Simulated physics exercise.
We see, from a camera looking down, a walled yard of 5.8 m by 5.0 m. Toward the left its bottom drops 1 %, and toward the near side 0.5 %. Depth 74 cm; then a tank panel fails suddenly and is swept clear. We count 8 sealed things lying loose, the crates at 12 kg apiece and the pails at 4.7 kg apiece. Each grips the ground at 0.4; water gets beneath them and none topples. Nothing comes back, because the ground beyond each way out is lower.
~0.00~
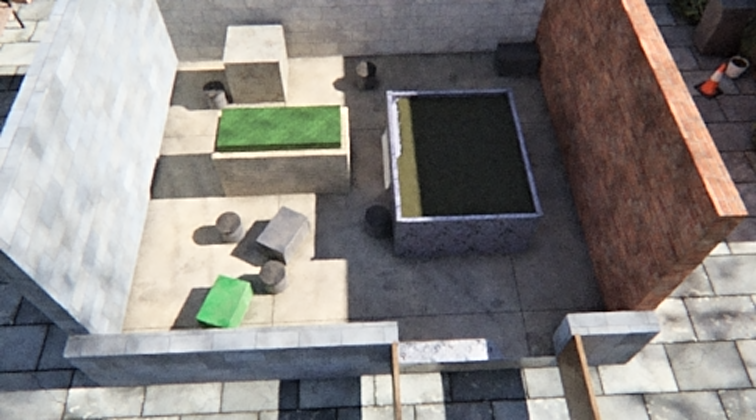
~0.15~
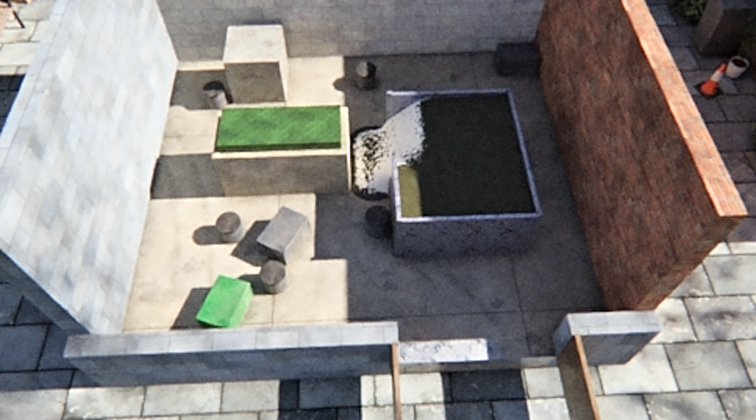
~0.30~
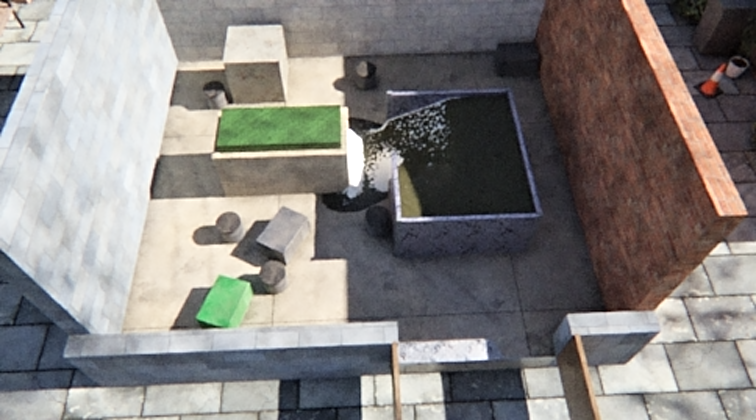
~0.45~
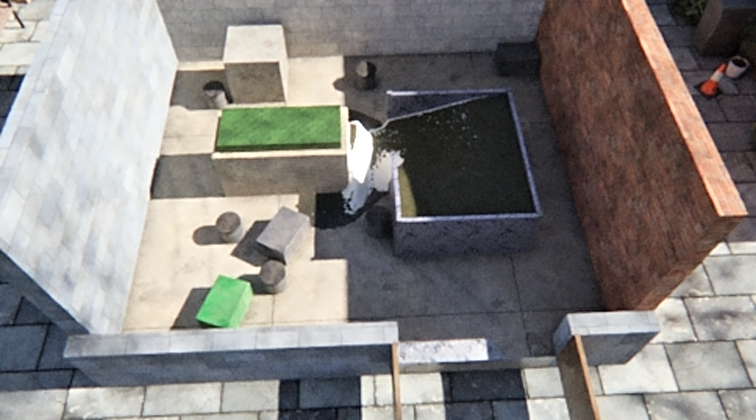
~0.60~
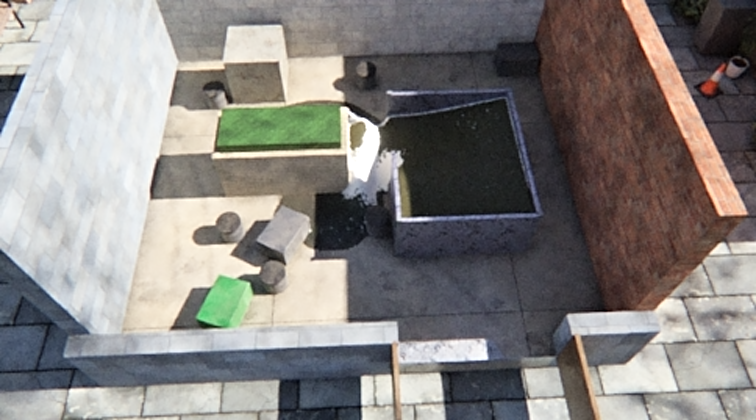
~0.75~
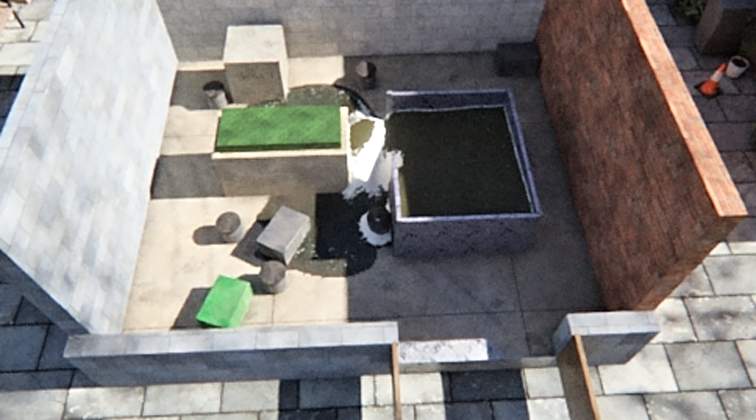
Water spilled over the left side of a raised square tank in a walled yard, splashed against the grass-topped block beside it, and spread across the paving around a dark pail while the crates stayed still.
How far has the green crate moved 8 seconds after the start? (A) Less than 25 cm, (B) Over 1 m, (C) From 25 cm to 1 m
Option B: Over 1 m.
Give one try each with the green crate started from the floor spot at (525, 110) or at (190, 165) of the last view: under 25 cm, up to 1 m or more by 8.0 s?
In turn: It travels far; it ends far away.
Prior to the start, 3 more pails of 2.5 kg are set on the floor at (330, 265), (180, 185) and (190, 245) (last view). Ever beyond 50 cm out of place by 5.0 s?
Going through them in the order asked, they come out clear of the mark, clear of the mark and clear of the mark.
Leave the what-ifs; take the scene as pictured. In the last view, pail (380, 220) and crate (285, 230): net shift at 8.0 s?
Lab note - in turn: Washed out; 120 cm.
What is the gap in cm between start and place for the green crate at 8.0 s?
Around 140 cm from the start.
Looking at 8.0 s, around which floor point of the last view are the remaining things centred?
Mean position approx. (371, 218).
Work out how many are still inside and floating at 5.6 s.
7 at that moment.
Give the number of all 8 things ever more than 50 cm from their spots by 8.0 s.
The number is 8.
After 1.6 s the green crate is near (223, 301), 0.0 m from its start, aground; 0 of 8 are out; 1 afloat.
After 3.6 s the green crate is near (180, 246), 0.9 m from its start, afloat; 0 of 8 are out; 2 afloat.
After 5.6 s the green crate is near (234, 255), 0.6 m from its start, afloat; 0 of 8 are out; 7 afloat.
After 8.0 s the green crate is near (347, 266), 1.5 m from its start, afloat; 1 of 8 are out; 7 afloat.
